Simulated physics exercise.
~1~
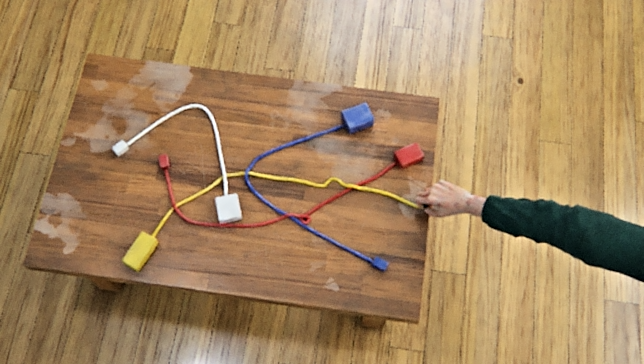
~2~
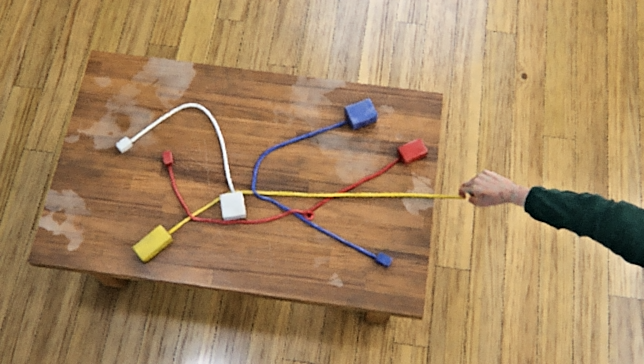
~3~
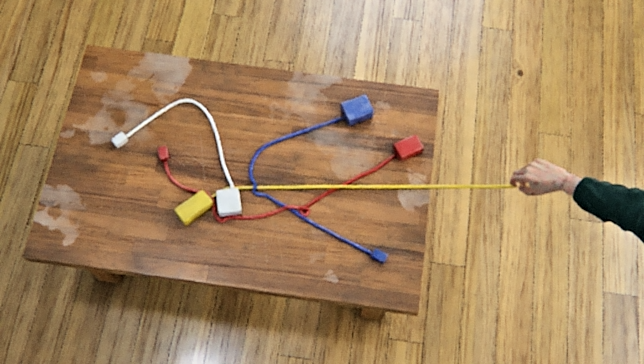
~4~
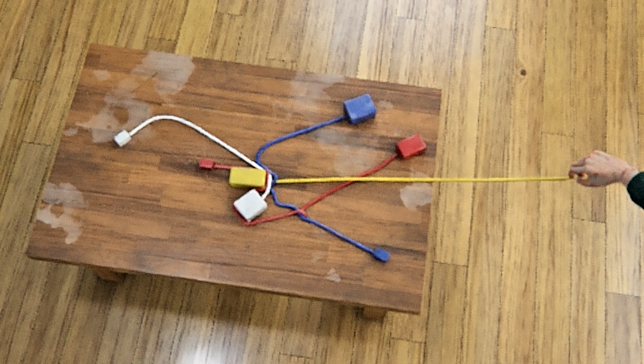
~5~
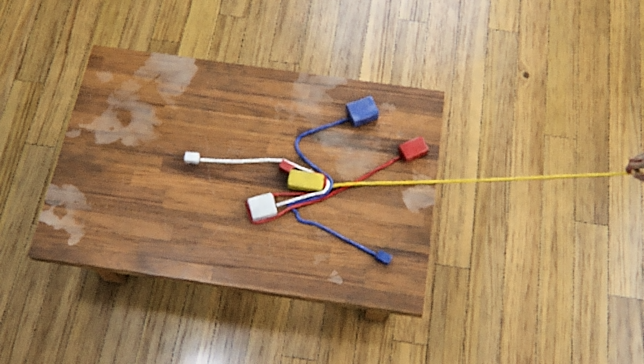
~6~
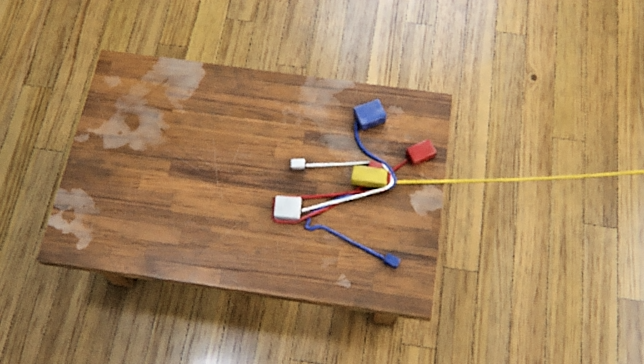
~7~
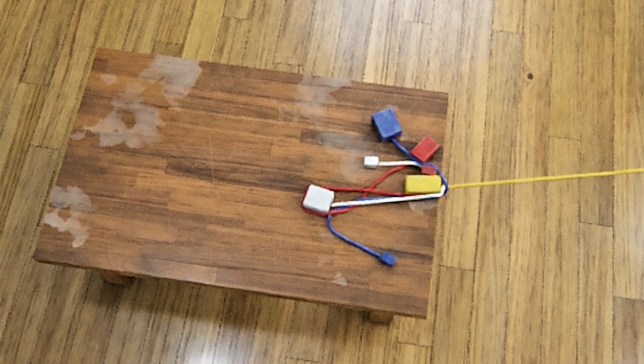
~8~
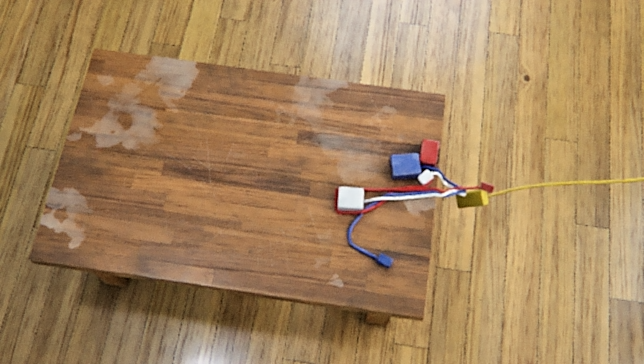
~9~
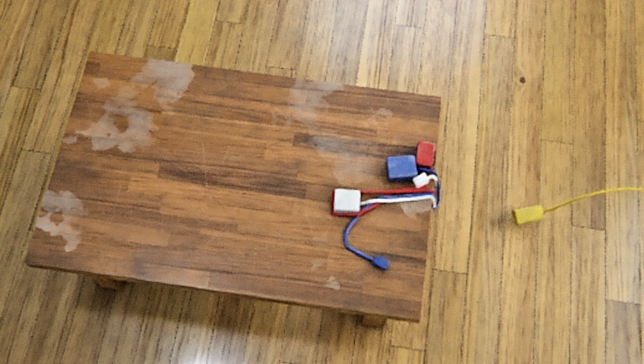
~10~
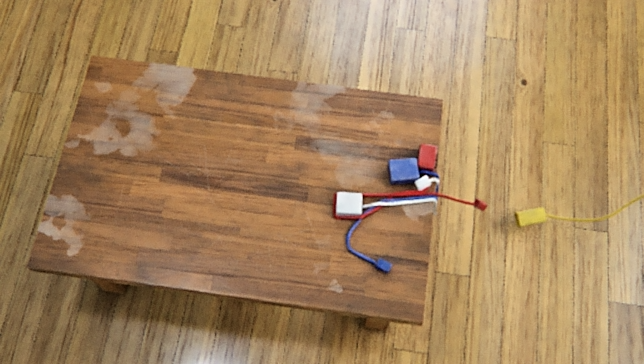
A hand pulled the yellow cable off the right side of a wooden table, dragging the tangled white, red and blue cables into a bunch near the edge, until the yellow charger slid off and the others stayed behind, a red end poking out.
